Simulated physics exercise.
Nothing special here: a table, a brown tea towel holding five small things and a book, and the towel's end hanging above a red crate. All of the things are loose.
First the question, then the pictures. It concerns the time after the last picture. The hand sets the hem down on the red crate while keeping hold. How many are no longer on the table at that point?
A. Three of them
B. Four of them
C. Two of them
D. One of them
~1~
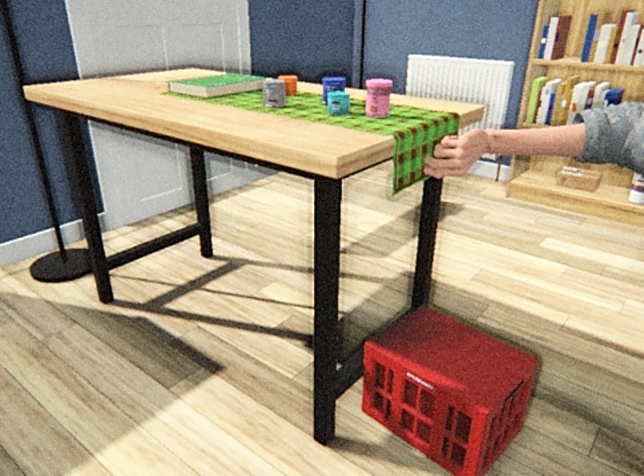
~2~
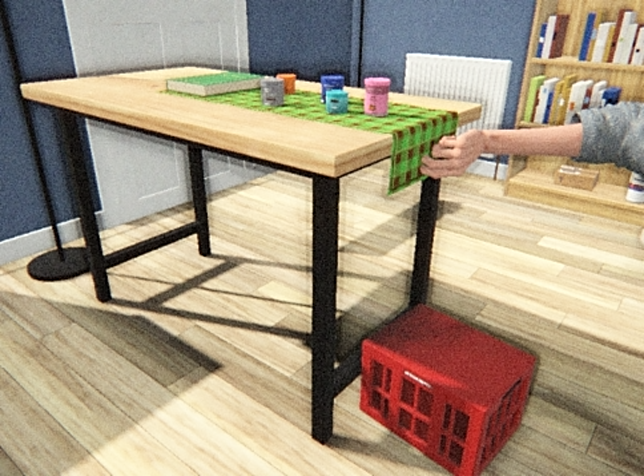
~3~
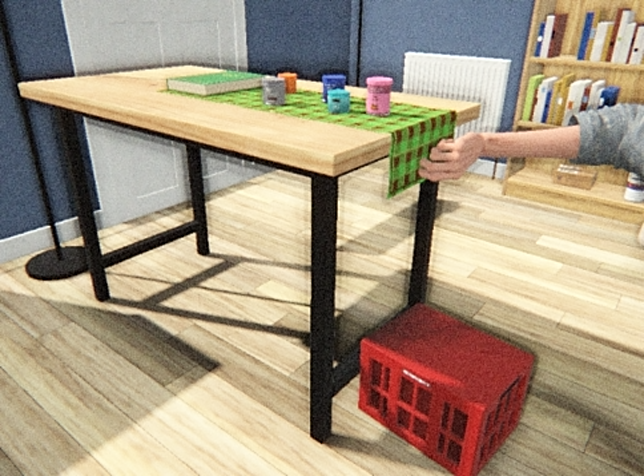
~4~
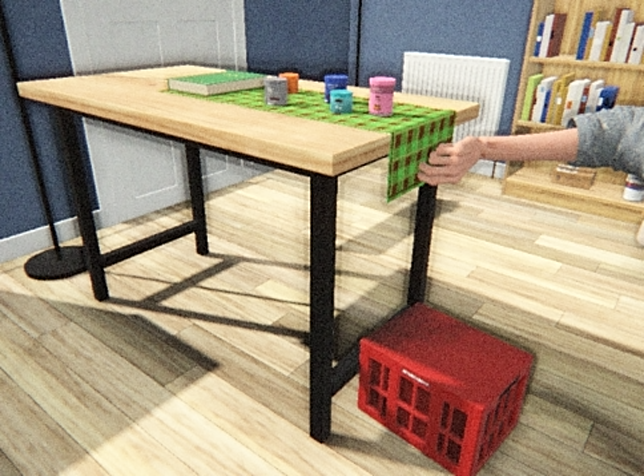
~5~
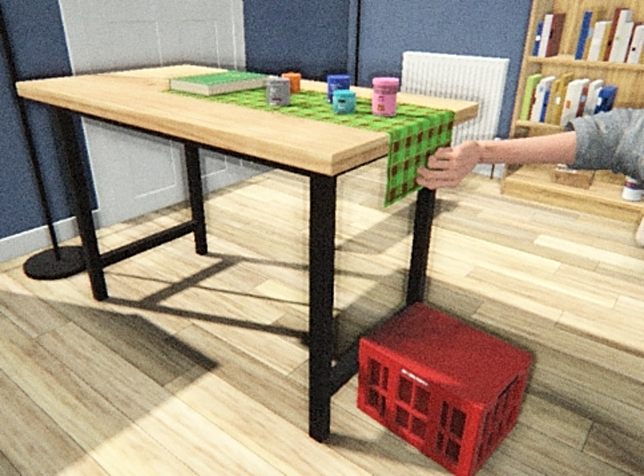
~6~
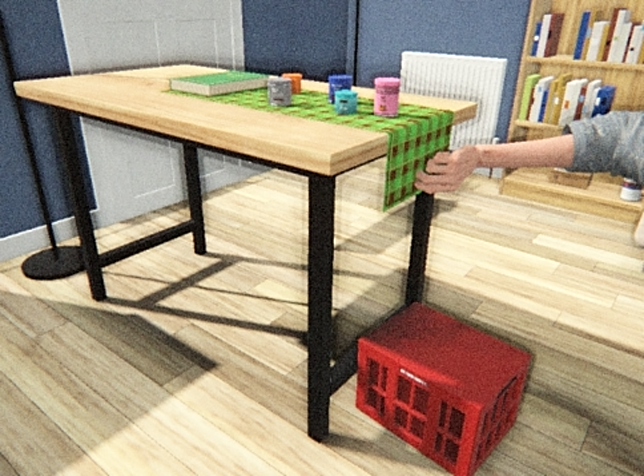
Answer: B.
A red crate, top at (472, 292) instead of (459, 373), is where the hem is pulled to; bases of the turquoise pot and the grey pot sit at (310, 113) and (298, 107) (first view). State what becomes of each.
The turquoise pot keeps its place on top; the grey pot stays on.
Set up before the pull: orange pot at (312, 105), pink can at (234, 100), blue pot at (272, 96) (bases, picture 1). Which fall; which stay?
The orange pot topples down; the pink can stays put; and the blue pot stays put.
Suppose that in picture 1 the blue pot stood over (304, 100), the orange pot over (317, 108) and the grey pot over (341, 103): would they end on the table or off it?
Blue pot: Lost. Orange pot: Lost. Grey pot: Lost.
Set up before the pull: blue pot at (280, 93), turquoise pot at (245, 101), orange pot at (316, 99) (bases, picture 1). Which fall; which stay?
Record - blue pot retained; turquoise pot retained; orange pot lost.
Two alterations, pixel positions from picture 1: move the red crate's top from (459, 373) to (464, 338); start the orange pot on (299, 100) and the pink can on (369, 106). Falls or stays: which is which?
The orange pot ends up still on top and the pink can ends up off the top.
A little later, hem near (414, 249); pink can gone.
Next, hem near (410, 307); pink can, turquoise pot and blue pot gone.
Later still, hem on the crate; pink can, turquoise pot, blue pot and grey pot gone.
When it is over, hem on the crate; pink can, turquoise pot, blue pot and grey pot gone. The count of fallen things is four.
